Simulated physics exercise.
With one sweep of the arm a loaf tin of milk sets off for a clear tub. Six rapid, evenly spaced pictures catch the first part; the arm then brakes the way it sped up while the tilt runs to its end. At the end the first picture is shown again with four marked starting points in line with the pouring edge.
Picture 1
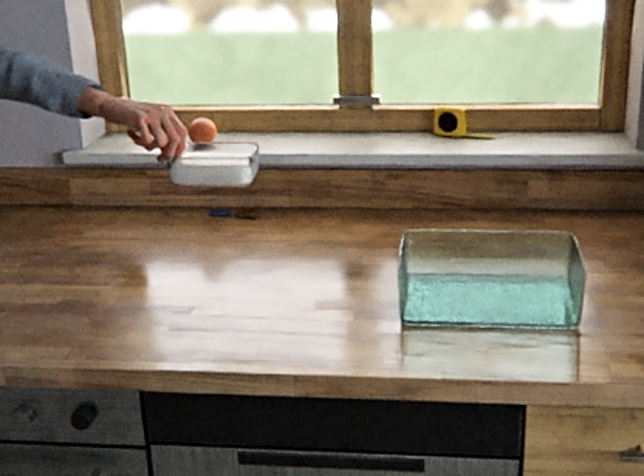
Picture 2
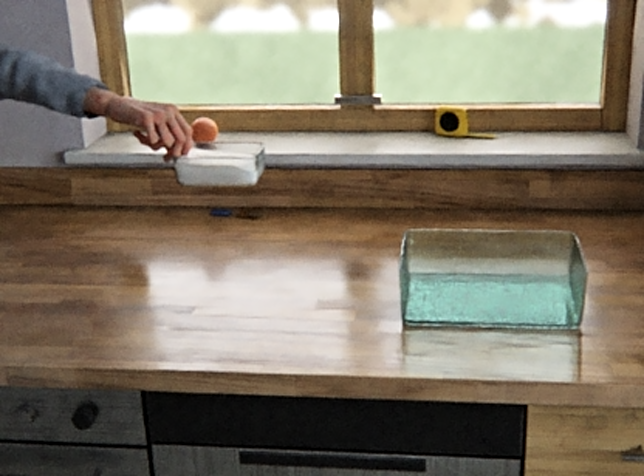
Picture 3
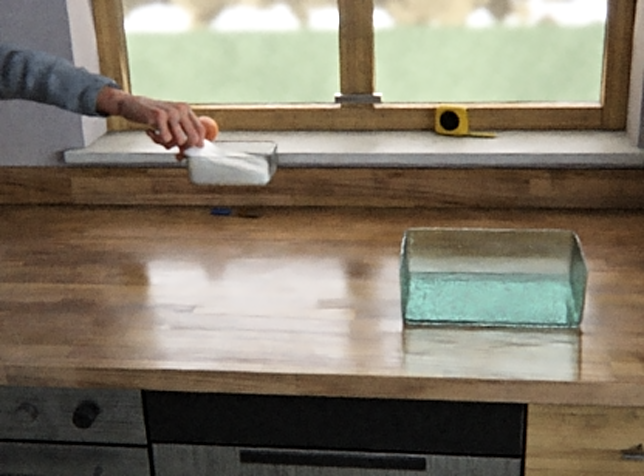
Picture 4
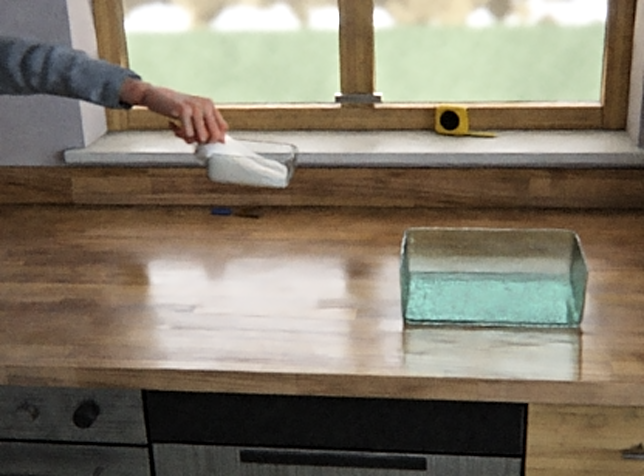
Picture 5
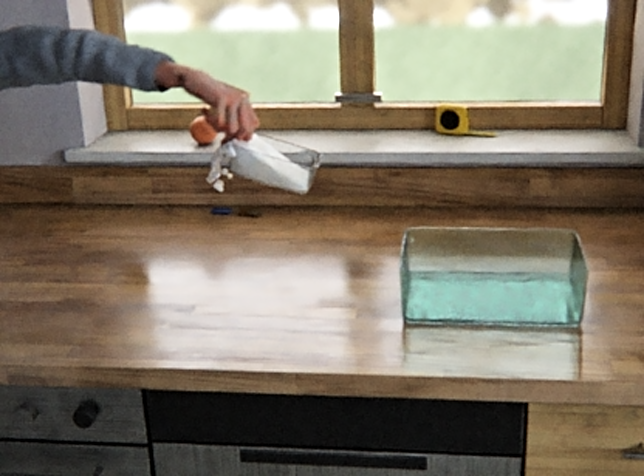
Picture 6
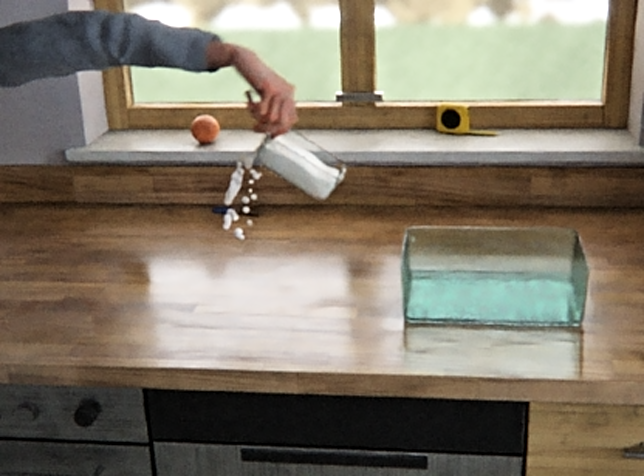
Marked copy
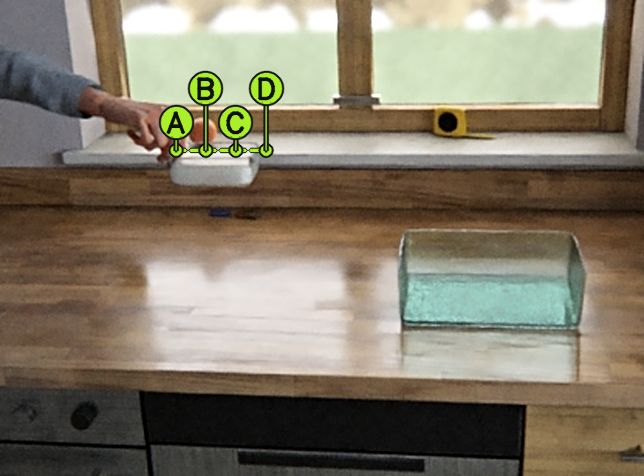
A hand carried a tin of milk to the right above a wooden counter, tilting it more and more, and white milk poured over its left edge in drops, well left of the clear tub.
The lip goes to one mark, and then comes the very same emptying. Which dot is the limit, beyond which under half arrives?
Take B.
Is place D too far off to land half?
No, not at all.
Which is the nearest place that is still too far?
A.
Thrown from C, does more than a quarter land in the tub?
Yes, it does.
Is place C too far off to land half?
No, not at all.
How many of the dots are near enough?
Three of them.
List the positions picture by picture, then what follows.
Upright, lip at (253, 150); tub from (400, 322) to (581, 326); nothing has left yet, in the first frame.
Upright, lip at (259, 150); nothing has left yet, in the second frame.
Upright, lip at (272, 149); milk is over the rim, down to (189, 148), in the third frame.
Tipped about 6°, lip at (293, 152); milk is over the rim, down to (204, 158), in the fourth frame.
Tipped about 17°, lip at (318, 160); milk is over the rim, down to (221, 186), in the fifth frame.
Tipped about 33°, lip at (343, 171); milk is over the rim, down to (238, 235), in the sixth frame.
On the marked copy, A at (176, 150); B at (205, 150); C at (235, 150); D at (266, 150).
For place A, about 26 % lands in the tub, 68 % falls short and 7 % goes beside or beyond.
For place B, about 63 % lands in the tub, 30 % falls short and 7 % goes beside or beyond.
For place C, about 72 % lands in the tub, 20 % falls short and 8 % goes beside or beyond.
For place D, about 70 % lands in the tub, 16 % falls short and 14 % goes beside or beyond.
